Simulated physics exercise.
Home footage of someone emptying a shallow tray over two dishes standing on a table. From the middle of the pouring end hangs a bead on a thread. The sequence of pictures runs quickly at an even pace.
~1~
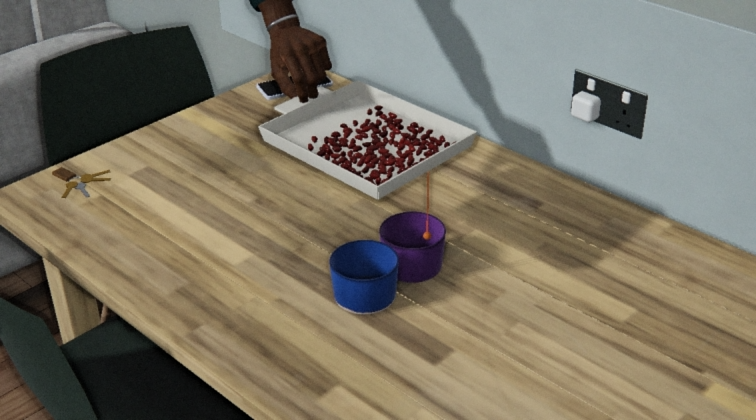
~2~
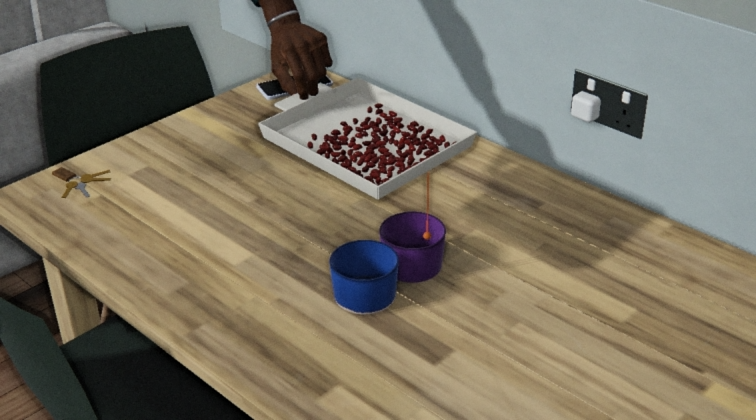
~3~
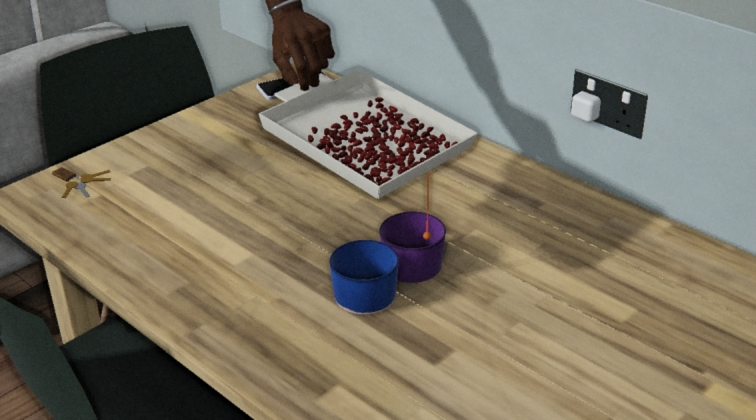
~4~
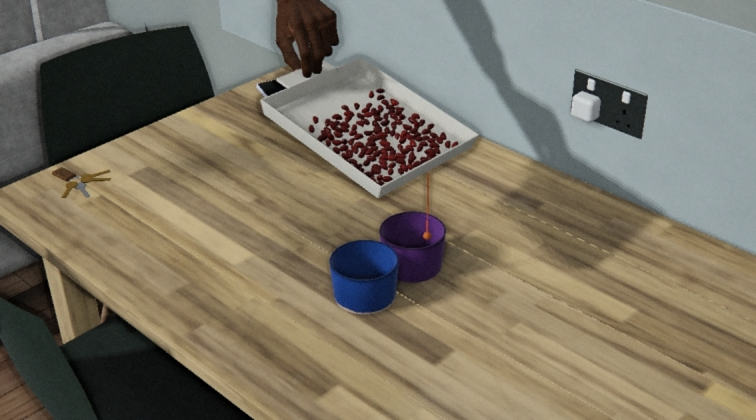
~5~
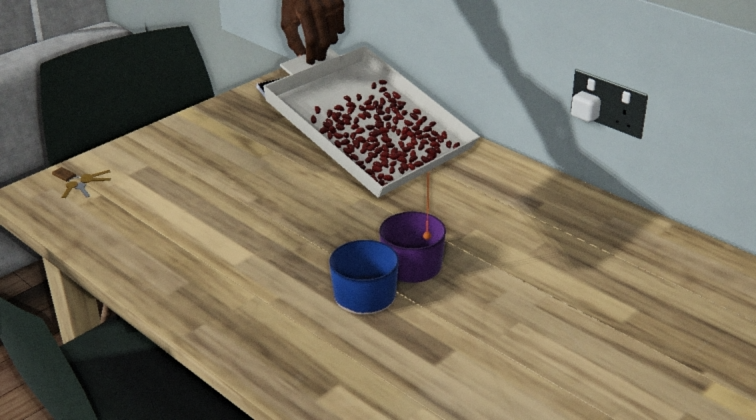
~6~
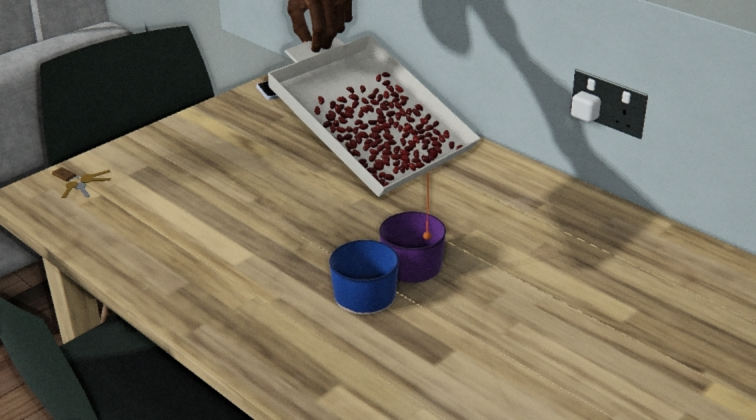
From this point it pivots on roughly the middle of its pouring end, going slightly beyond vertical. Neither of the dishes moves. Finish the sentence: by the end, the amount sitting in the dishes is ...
... less than a third of what the tray held.
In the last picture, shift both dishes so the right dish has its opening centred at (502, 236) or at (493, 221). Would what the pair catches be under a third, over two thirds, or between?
Position 1 - over two thirds; position 2 - between a third and two thirds.
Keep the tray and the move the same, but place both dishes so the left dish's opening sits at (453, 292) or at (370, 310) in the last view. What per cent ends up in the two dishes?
First some 50, then 20 per cent.
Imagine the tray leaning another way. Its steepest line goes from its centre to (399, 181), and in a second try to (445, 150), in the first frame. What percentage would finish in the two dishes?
In turn some 20 and 0 per cent.
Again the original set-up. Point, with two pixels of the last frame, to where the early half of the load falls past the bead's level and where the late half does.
Earlier half at (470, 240), later half at (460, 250).
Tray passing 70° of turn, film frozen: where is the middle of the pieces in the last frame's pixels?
Somewhere about pixel (423, 136).
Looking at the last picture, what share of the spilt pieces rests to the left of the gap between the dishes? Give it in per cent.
Left portion: Around 0 %.
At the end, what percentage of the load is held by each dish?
The left dish gets close to 0 per cent and the right dish close to 0 per cent.
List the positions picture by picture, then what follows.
The first picture shows corners of the pouring end (378, 184) and (471, 132), level; middle of the load (383, 149), kidney beans; left dish (389, 289); right dish (437, 258); bead on its thread (427, 236).
The second picture shows corners of the pouring end (378, 184) and (472, 132), level; middle of the load (383, 148).
The third picture shows corners of the pouring end (379, 184) and (473, 133), tipped barely, lowest at the right corner; middle of the load (383, 145).
The fourth picture shows corners of the pouring end (381, 184) and (474, 134), tipped a little, lowest at the right corner; middle of the load (384, 140).
The fifth picture shows corners of the pouring end (382, 184) and (475, 136), tipped clearly, lowest at the right corner; middle of the load (386, 136).
The sixth picture shows corners of the pouring end (384, 184) and (476, 137), tipped clearly, lowest at the right corner; middle of the load (388, 132), about a tenth on the move; left dish (389, 289); right dish (437, 258).
Just after the last frame, tray tipped steeply; every one on the tray.
A moment on, tray tipped past a quarter turn; roughly two thirds on the tray; just a few outside both; roughly a third in the air.
Further on, tray tipped past a quarter turn; just a few in the right dish; almost all outside both.
When it is over, tray tipped past a quarter turn; not one in the left dish; just a few in the right dish; almost all outside both.
